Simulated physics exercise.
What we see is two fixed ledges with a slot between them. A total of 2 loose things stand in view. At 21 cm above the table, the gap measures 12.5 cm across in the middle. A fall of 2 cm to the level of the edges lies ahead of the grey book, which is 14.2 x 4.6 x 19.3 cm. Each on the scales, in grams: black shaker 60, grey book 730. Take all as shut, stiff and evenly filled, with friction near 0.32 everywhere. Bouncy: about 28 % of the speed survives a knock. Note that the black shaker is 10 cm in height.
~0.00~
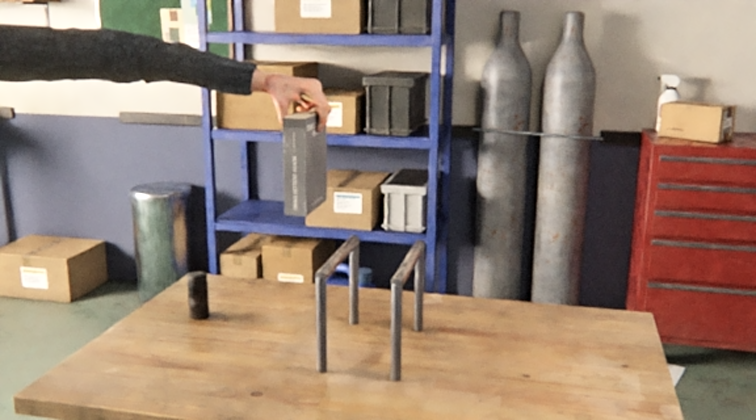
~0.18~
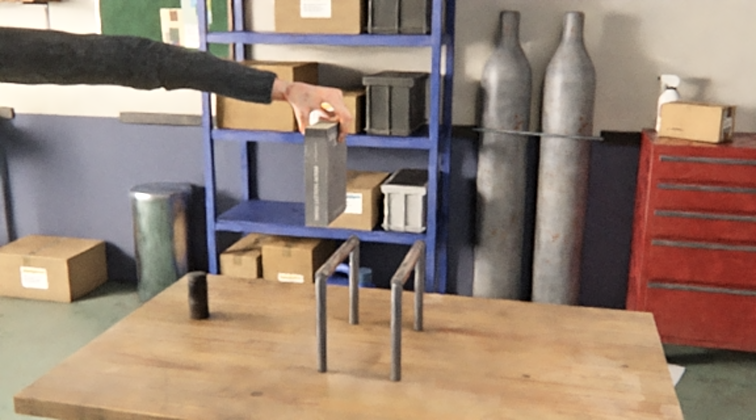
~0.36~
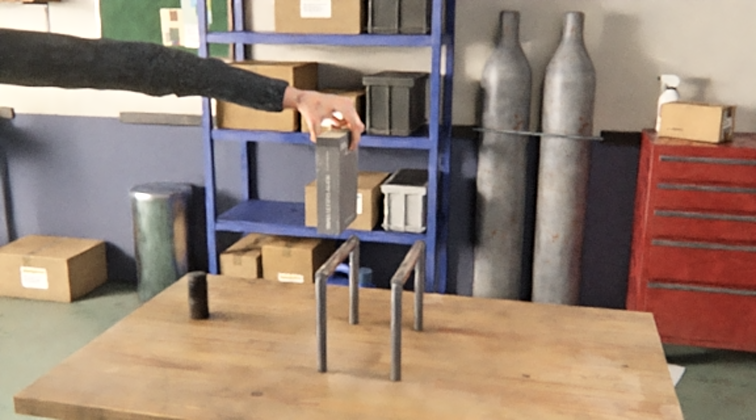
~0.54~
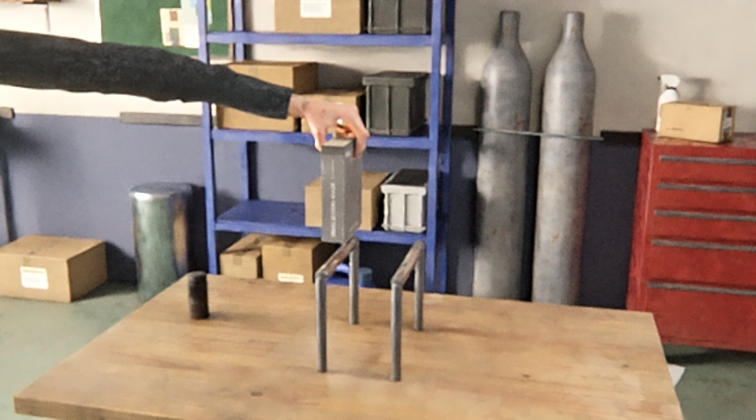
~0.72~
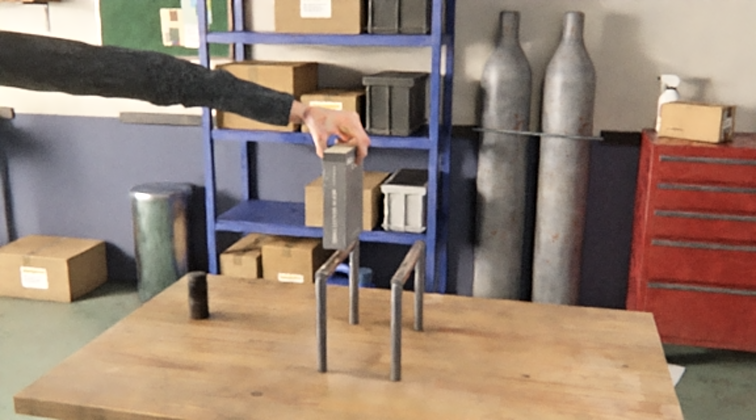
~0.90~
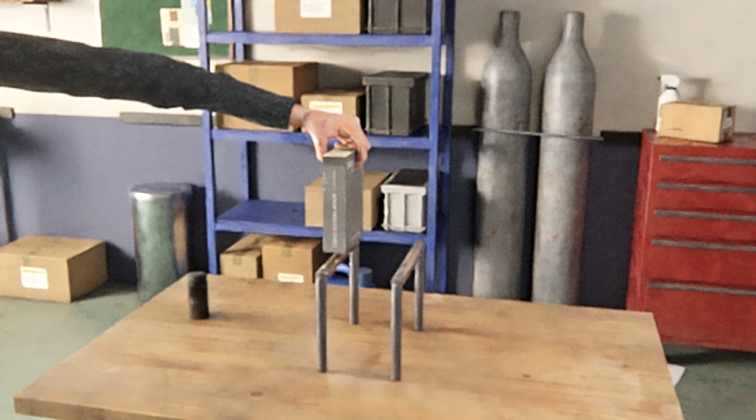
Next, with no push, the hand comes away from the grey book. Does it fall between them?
Well, it gets through, as it turns out.
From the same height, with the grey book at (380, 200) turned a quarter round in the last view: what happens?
Next it gets stuck.
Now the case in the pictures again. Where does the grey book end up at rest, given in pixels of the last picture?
In the last view its middle sits roughly at (357, 305).
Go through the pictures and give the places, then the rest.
In the first picture, 11 cm still to go; grey book (306, 161); black shaker (198, 295).
In the second picture, 6 cm still to go; grey book (327, 171); black shaker (198, 295).
In the third picture, 4 cm still to go; grey book (338, 179); black shaker (198, 295).
In the fourth picture, 2 cm still to go; grey book (343, 187); black shaker (198, 295).
In the fifth picture, 1 cm still to go; grey book (344, 194); black shaker (198, 295).
In the sixth picture, poised above the slot; grey book (344, 197); black shaker (198, 295).
By 1.40 s, grey book tilted 70° near (391, 250).
By 1.60 s, grey book tilted 20° near (383, 278).
When it is over (2.5 s), not toppled but over 4 cm from the start, grey book; black shaker within 4 cm of the start. End places, in pixels of the last picture, grey book near (357, 305). The book drops through.
